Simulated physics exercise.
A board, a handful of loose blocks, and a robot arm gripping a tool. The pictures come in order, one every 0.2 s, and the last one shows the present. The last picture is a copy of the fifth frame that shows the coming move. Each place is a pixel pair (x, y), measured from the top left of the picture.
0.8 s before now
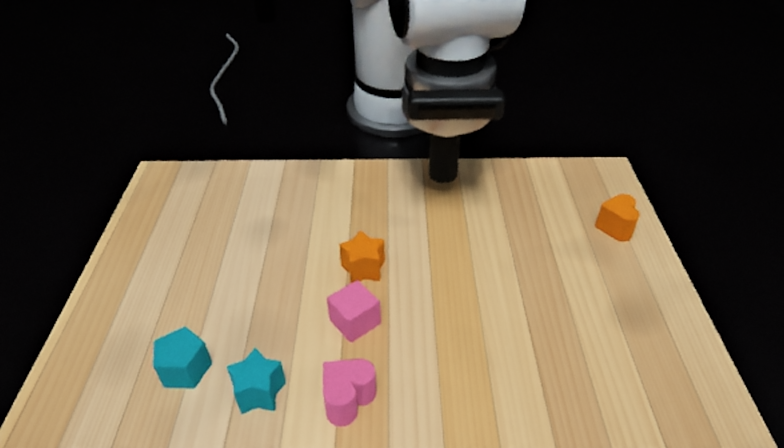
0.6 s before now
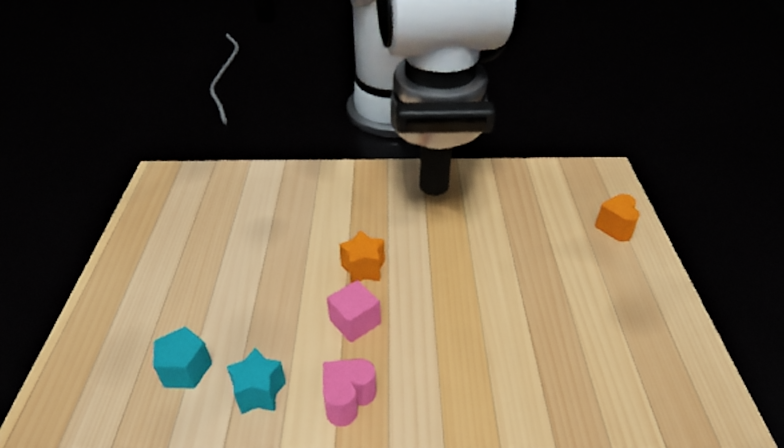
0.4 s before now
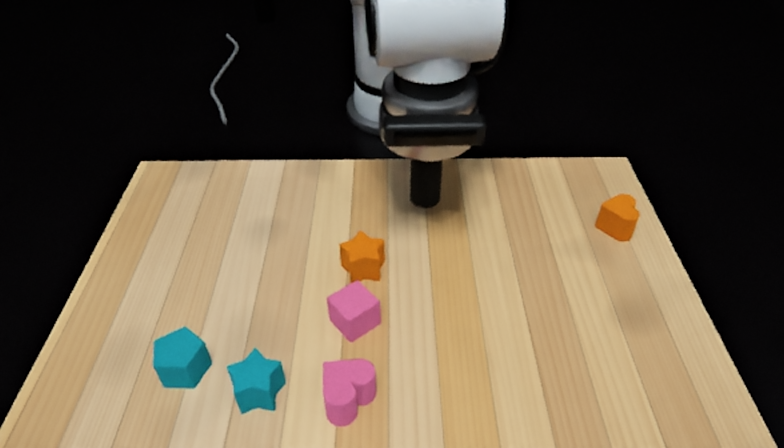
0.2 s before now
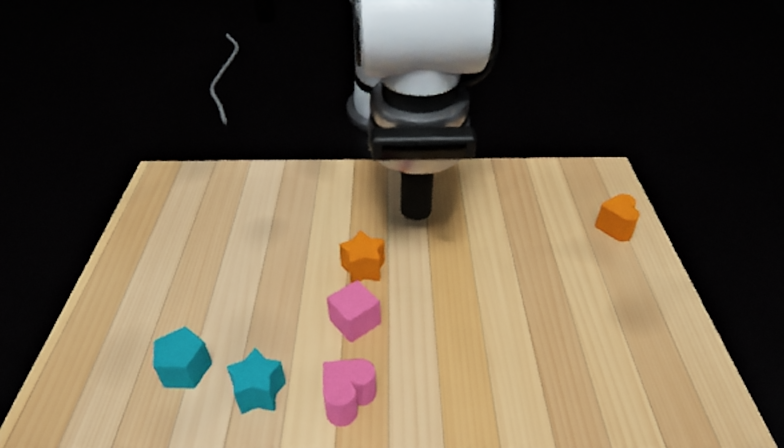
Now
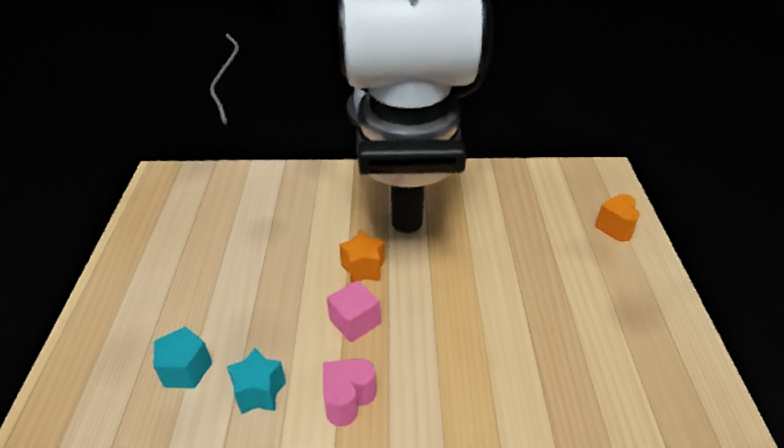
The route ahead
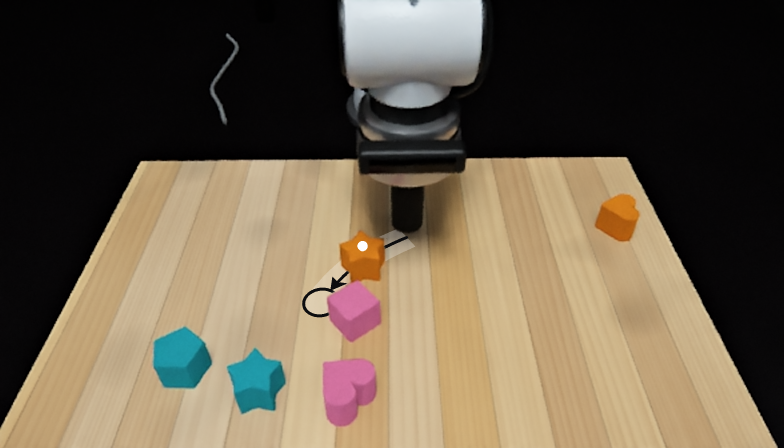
A robot arm moves its dark tool down and left across the board above motionless blocks.
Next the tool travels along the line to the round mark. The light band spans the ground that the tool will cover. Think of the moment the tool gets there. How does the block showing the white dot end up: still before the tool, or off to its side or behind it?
I think it holds its spot in front.
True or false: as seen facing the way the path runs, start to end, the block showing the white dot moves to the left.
Answer: True.
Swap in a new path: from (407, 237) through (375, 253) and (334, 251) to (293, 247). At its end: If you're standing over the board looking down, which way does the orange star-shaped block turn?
It swings round anticlockwise.
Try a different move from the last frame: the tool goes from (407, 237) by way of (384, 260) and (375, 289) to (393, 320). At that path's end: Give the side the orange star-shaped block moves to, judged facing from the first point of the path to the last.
Moves right.
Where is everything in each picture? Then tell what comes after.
In the first frame, tool's lower end (443, 175); pink square piece (353, 299); orange star-shaped block (363, 246).
In the second frame, tool (434, 187); blocks still.
In the third frame, tool (425, 199); blocks still.
In the fourth frame, tool (416, 211); blocks still.
In the fifth frame, tool (407, 223); pink square piece (353, 299); orange star-shaped block (363, 246).
Drawn move, from (407, 237) through (374, 253) and (345, 275) to (321, 302); the dot is on the orange star-shaped block.
The first path, step by step. One third of the way, tool (373, 239); orange star-shaped block (356, 252).
Two thirds of the way, tool (343, 261); pink square piece (354, 305); orange star-shaped block (332, 278), turned 15° anticlockwise.
At the end, tool (319, 288); pink square piece (356, 324), turned 20° anticlockwise; orange star-shaped block (315, 309), turned 35° anticlockwise.
